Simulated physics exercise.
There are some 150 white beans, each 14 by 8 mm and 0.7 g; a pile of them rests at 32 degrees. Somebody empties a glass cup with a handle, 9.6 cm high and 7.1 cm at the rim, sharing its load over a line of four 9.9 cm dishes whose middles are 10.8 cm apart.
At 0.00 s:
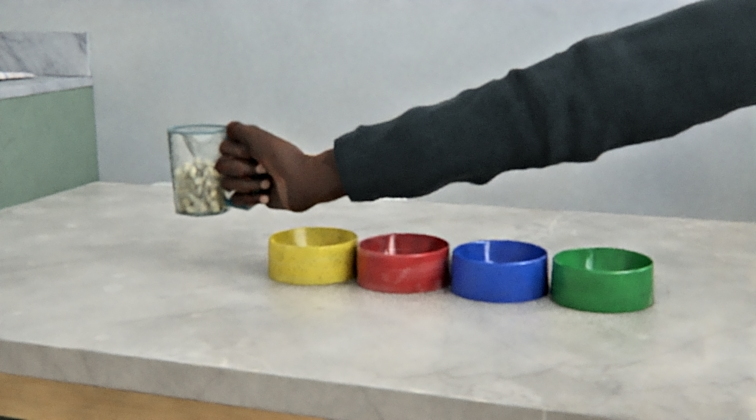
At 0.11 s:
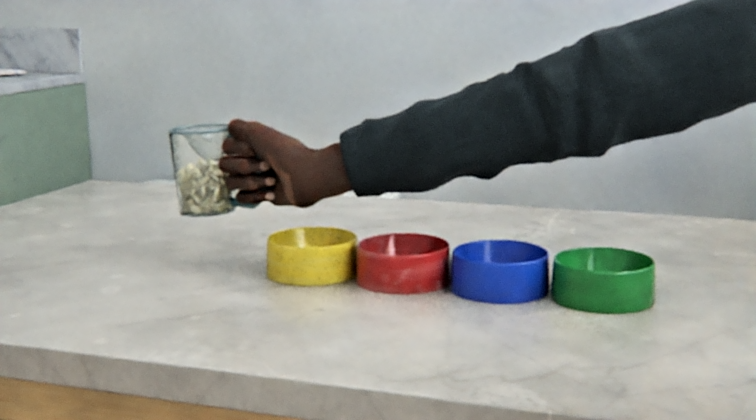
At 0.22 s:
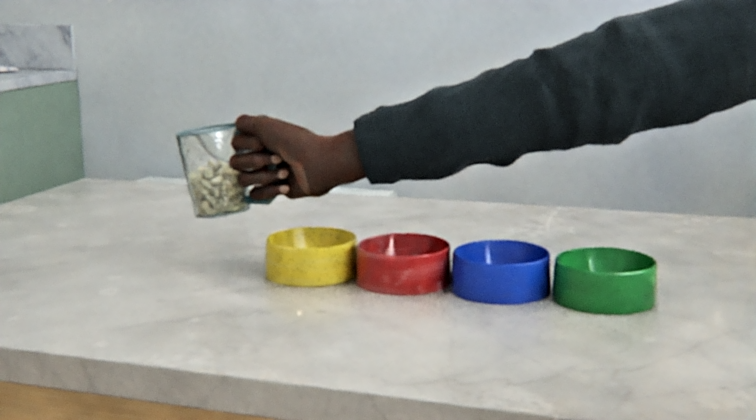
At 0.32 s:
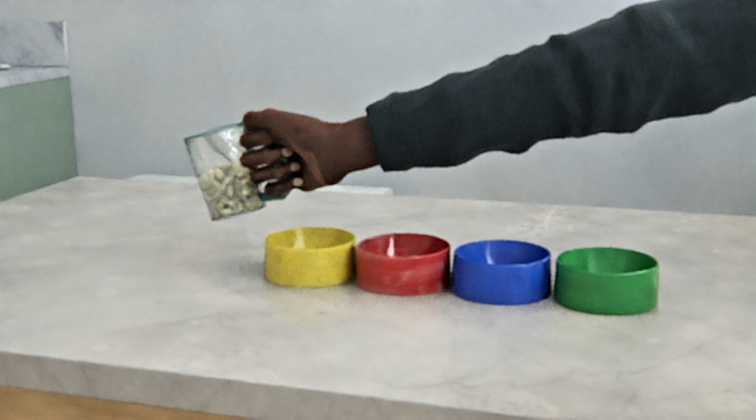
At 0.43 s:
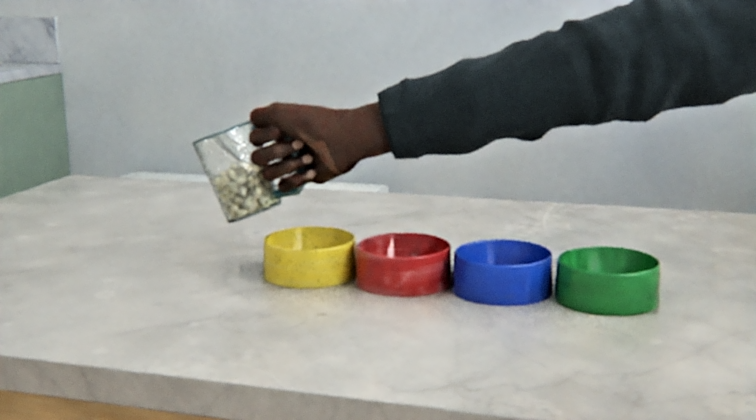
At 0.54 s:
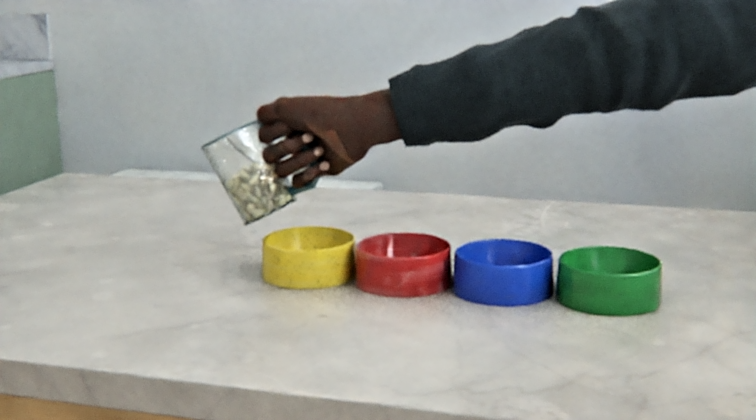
On a pale marble-look countertop, a hand in a dark sleeve holds a clear cup of whitish pieces upright, left of a row of yellow, red, blue and green dishes. The hand moves the cup slowly rightward, steadily leaning it over to the left, while the dishes stay in their row.
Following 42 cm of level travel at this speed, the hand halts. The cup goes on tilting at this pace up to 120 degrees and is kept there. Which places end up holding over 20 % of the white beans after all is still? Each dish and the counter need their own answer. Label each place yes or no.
Red: Yes. Blue: Yes. Green: No. Yellow: No. Counter: No.
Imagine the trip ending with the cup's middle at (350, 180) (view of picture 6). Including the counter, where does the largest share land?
Result: Biggest portion at yellow.
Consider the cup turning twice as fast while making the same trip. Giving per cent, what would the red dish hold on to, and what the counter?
Shares: Red 0, counter 0.
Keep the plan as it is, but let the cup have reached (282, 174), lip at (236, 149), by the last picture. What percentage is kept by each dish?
Then red 0, blue 100, green 0, and yellow 0.
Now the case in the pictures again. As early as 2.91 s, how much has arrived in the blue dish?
About 35 percent.
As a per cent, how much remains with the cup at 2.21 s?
I'd estimate some 55 per cent of the load.
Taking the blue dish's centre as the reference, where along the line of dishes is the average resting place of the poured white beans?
Some 7 cm to the left.
After 1.54 s, tilt 82 degrees; cup holds 100 %.
After 2.21 s, tilt 118 degrees; cup holds 55 %, red 45 %.
Then, at 2.91 s, tilt 120 degrees; cup holds 0 %, red 55 %, blue 35 %.
At rest (3.4 s), red 55 %, blue 35 %, green 0 %, yellow 0 %, counter 10 %.
